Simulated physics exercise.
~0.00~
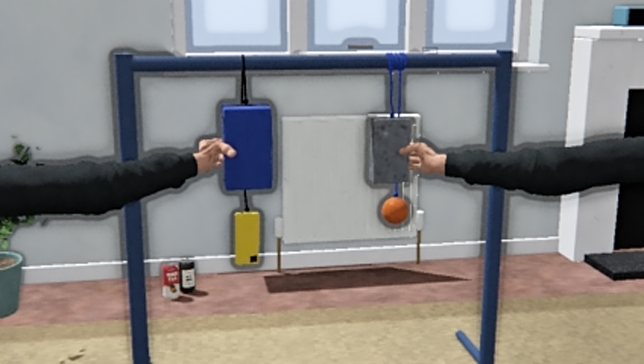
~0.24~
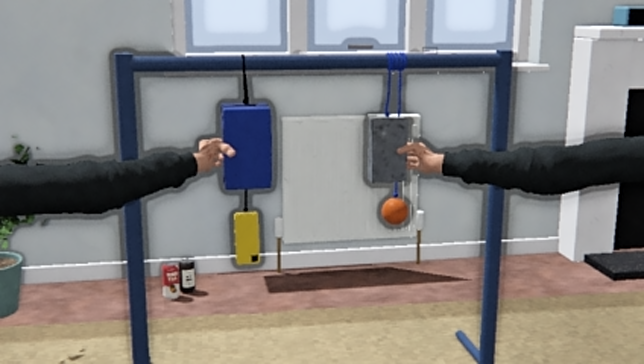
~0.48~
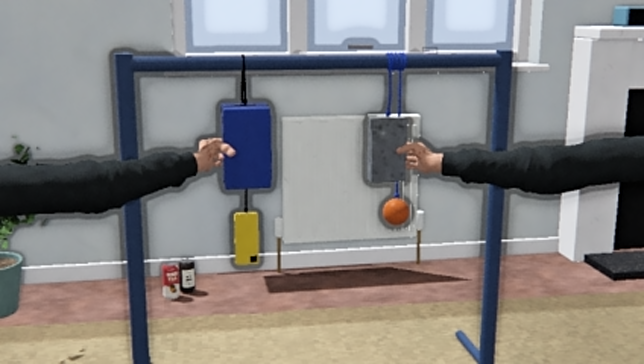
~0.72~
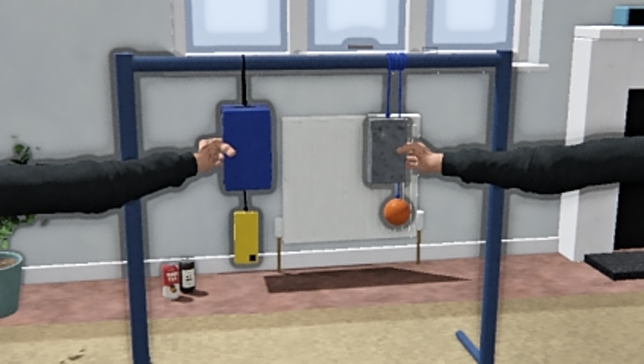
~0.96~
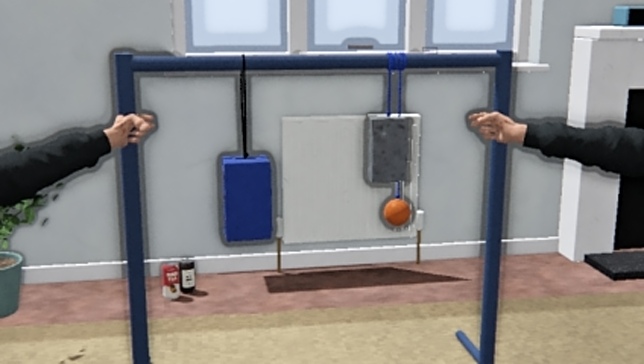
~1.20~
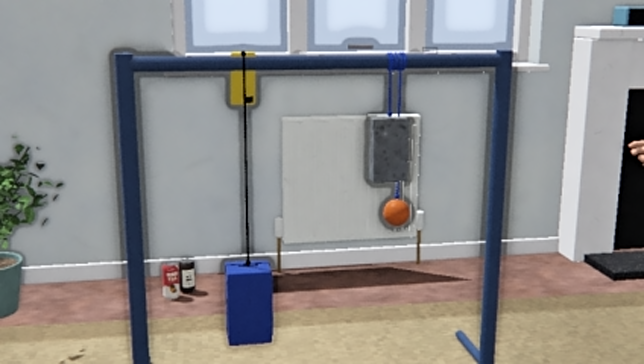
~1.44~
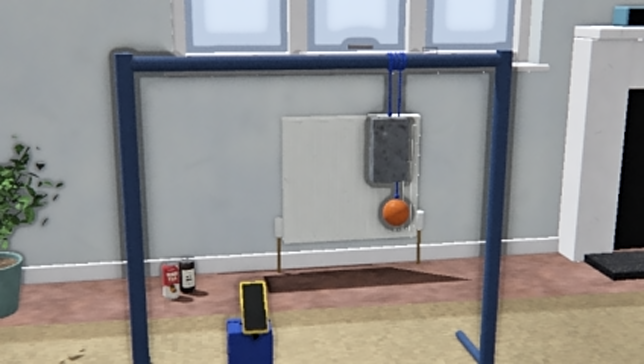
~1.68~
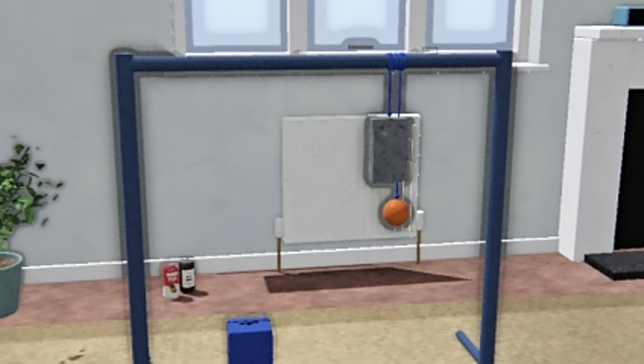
A blue case on a black lace over a rail drops to the floor after two hands let go, while the yellow phone on its other end rises to the rail, then falls behind the case; the grey paver and orange ball stay hanging at right.
